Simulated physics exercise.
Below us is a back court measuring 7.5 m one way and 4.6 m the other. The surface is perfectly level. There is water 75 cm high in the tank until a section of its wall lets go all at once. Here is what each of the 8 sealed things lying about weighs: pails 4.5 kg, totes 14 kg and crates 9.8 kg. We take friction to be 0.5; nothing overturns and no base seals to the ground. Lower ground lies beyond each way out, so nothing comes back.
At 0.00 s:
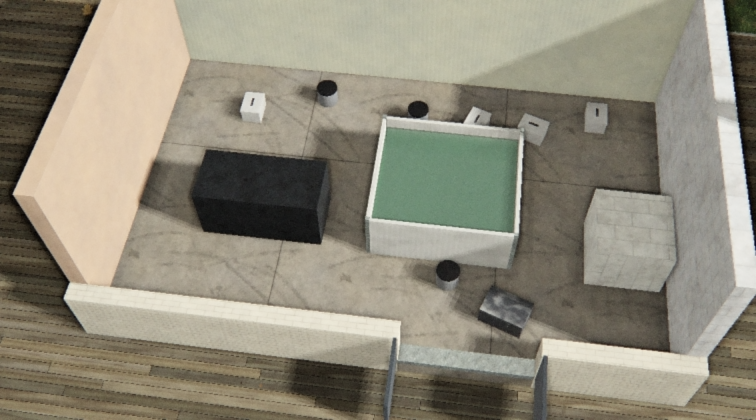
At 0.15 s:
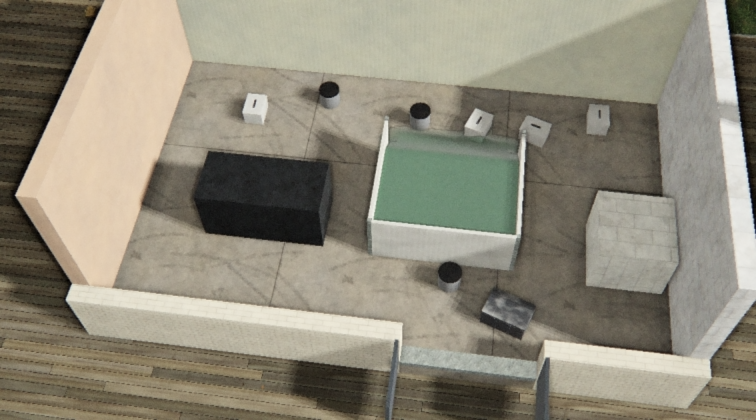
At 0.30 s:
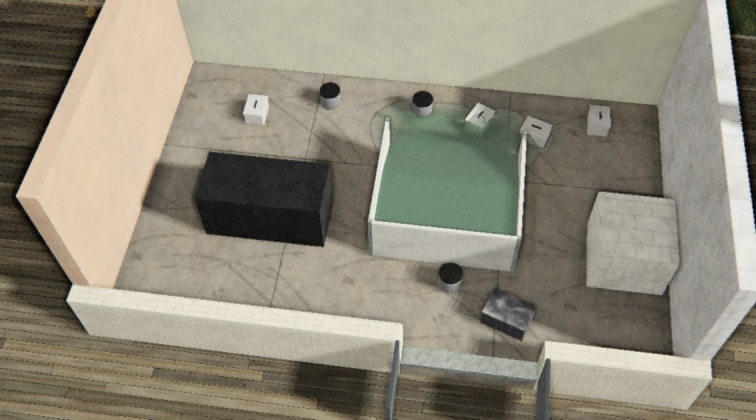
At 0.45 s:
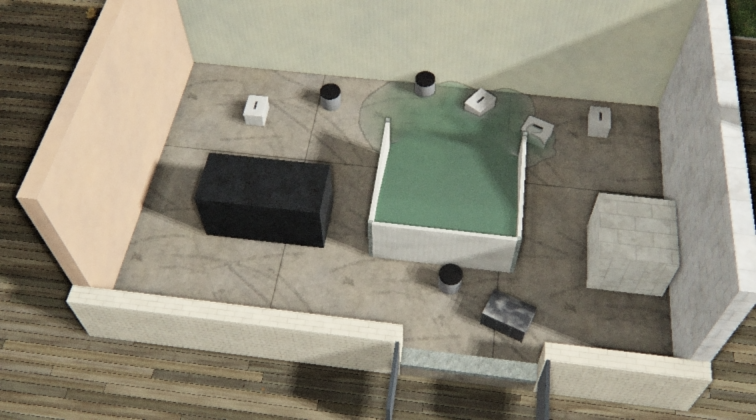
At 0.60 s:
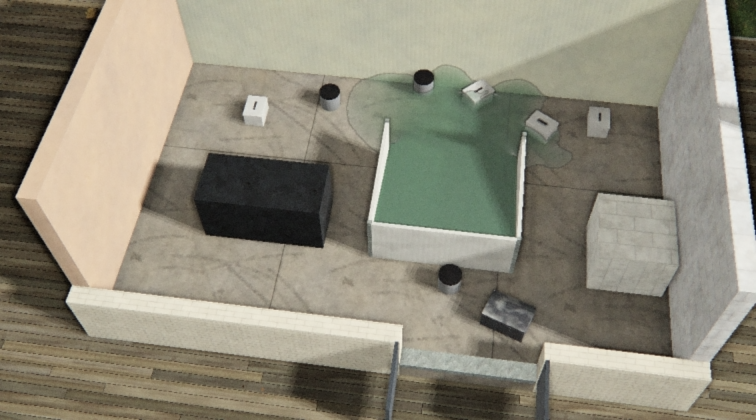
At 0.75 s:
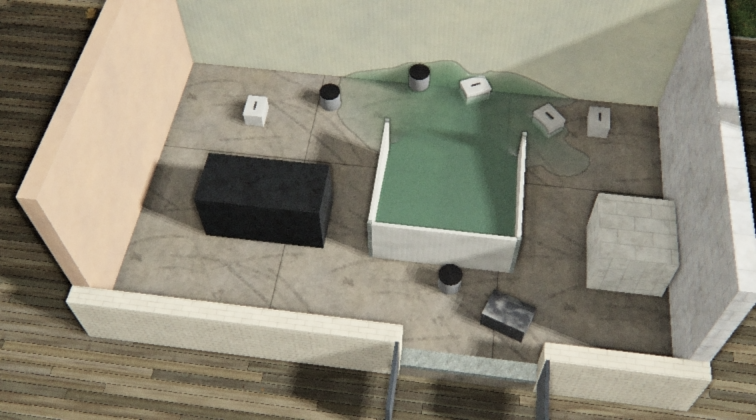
Green water spreads from the open back of a white-walled tank, pushing small containers backward.
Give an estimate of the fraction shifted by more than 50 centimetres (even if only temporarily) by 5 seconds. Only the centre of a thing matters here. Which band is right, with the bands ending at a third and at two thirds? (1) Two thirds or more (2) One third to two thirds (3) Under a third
Two thirds or more.
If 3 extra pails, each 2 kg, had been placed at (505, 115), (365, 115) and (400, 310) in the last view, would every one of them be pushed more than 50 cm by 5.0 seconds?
Taking them one by one: It goes beyond, then it goes beyond, then it stays within.
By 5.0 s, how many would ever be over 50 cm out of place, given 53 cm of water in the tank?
In that case 6 of them.
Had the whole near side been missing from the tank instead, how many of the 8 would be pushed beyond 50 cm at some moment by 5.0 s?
The answer would then be 2.
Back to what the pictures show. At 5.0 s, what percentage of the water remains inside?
Roughly 100 percent.
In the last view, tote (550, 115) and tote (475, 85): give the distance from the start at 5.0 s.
Going in order, that's 200 cm for one and 100 cm for the other.
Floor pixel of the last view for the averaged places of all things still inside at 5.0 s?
Centred roughly on (381, 247).
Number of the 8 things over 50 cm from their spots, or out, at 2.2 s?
My count gives 5.
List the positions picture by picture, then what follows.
A tote at (477, 119), on the bottom; a pail at (418, 109), on the bottom; water covers 3.2 m2; 0 of 8 have shifted, in the first picture.
A tote at (479, 121), on the bottom; a pail at (420, 110), on the bottom; water covers 4.3 m2; 0 of 8 have shifted, in the second picture.
A tote at (480, 115) rests on the ground, 13 cm from its start; a pail at (423, 99), on the bottom, 25 cm from its start; 5.5 m2 under water; 2 of 8 have shifted, in the third picture.
A tote at (480, 100) rests on the ground, 45 cm from its start; a pail at (425, 78) rests on the ground, 69 cm from its start; 7.0 m2 under water; 2 of 8 have shifted, in the fourth picture.
A tote at (479, 90), on the bottom, 66 cm from its start; a pail at (424, 77), afloat, 69 cm from its start; 7.7 m2 under water; 3 of 8 have shifted, in the fifth picture.
A tote at (476, 85), afloat, 69 cm from its start; a pail at (420, 71) floats, 69 cm from its start; water covers 8.3 m2; 3 of 8 have shifted, in the sixth picture.
After 1.1 s 3 of 8 are over 50 cm from their spots; 2 afloat.
After 2.2 s 5 of 8 are over 50 cm from their spots; 4 afloat.
After 3.5 s 6 of 8 are over 50 cm from their spots; 4 afloat.
After 5.0 s 6 of 8 are over 50 cm from their spots, and 6 have been at some point; 2 afloat.
